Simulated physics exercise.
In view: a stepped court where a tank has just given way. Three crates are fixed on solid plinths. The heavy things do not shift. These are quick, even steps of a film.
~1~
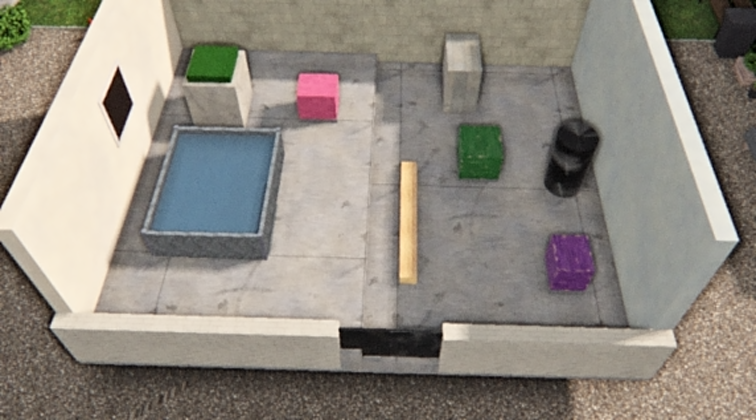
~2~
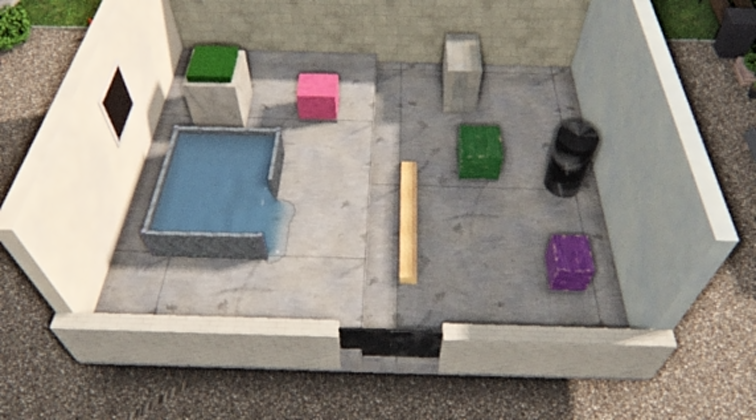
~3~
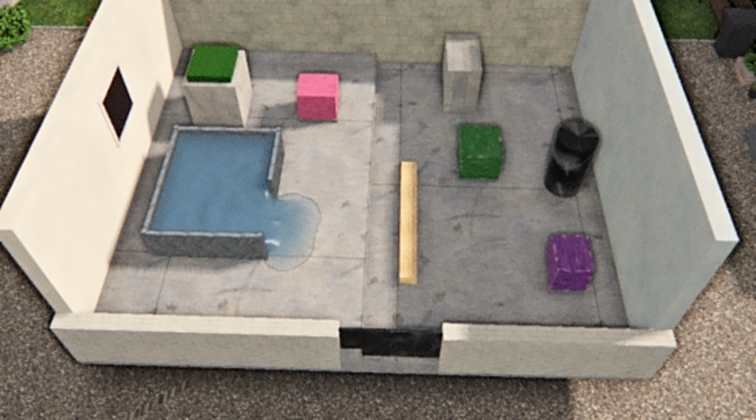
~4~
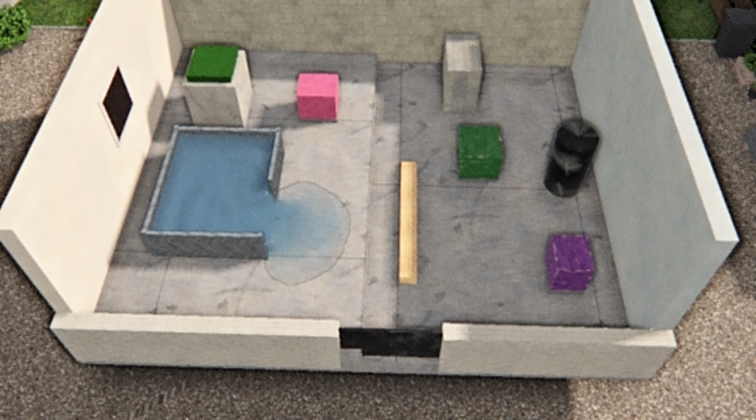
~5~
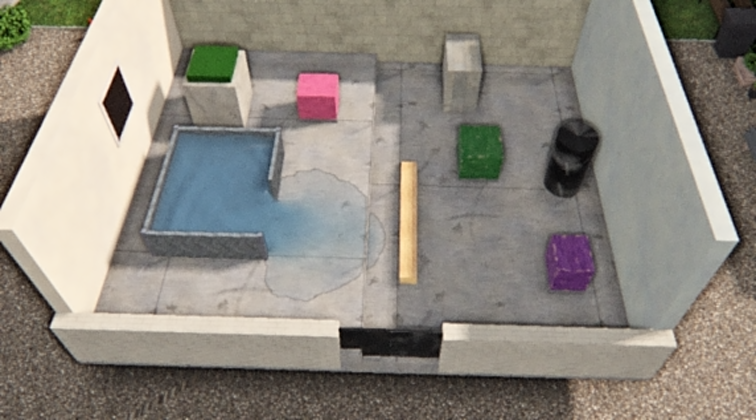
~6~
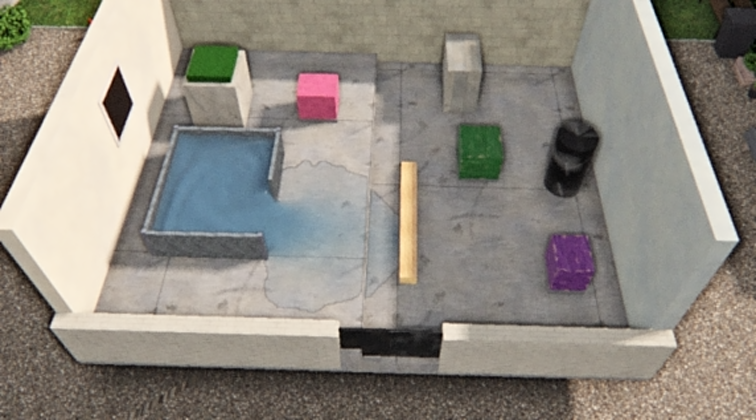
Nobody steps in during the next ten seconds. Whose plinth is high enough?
One by one: The pink crate escapes dry; the purple crate is wetted; the green crate is wetted.
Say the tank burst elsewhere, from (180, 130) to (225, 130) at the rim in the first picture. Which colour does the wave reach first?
I say the one in pink.
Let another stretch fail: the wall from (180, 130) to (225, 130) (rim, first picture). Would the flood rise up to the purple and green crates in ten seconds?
My reading: The purple one is safe; the green one takes water.
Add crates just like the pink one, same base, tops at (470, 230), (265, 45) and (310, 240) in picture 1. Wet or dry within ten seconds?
As listed: Is topped, escapes it, is topped.
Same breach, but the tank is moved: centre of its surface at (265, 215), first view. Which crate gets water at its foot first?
I say the purple-painted one.
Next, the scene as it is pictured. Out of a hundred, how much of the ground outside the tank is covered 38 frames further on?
Roughly 55 per cent.
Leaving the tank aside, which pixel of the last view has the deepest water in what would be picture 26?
Around (613, 320).
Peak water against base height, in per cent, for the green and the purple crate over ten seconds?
About 140 and 170 per cent.
A moment on, water covers 20 % of the floor; the pink crate not reached, the purple crate not reached, the green crate not reached.
Next, water covers 30 % of the floor; the pink crate not reached, the purple crate not reached, the green crate water round its plinth.
Then, water covers 40 % of the floor; the pink crate not reached, the purple crate water round its plinth, the green crate water round its plinth.
Later, water covers 55 % of the floor; the pink crate not reached, the purple crate water round its plinth, the green crate water round its plinth.
In the end, water covers 60 % of the floor; the pink crate stayed above the water, the purple crate was topped, the green crate was topped.
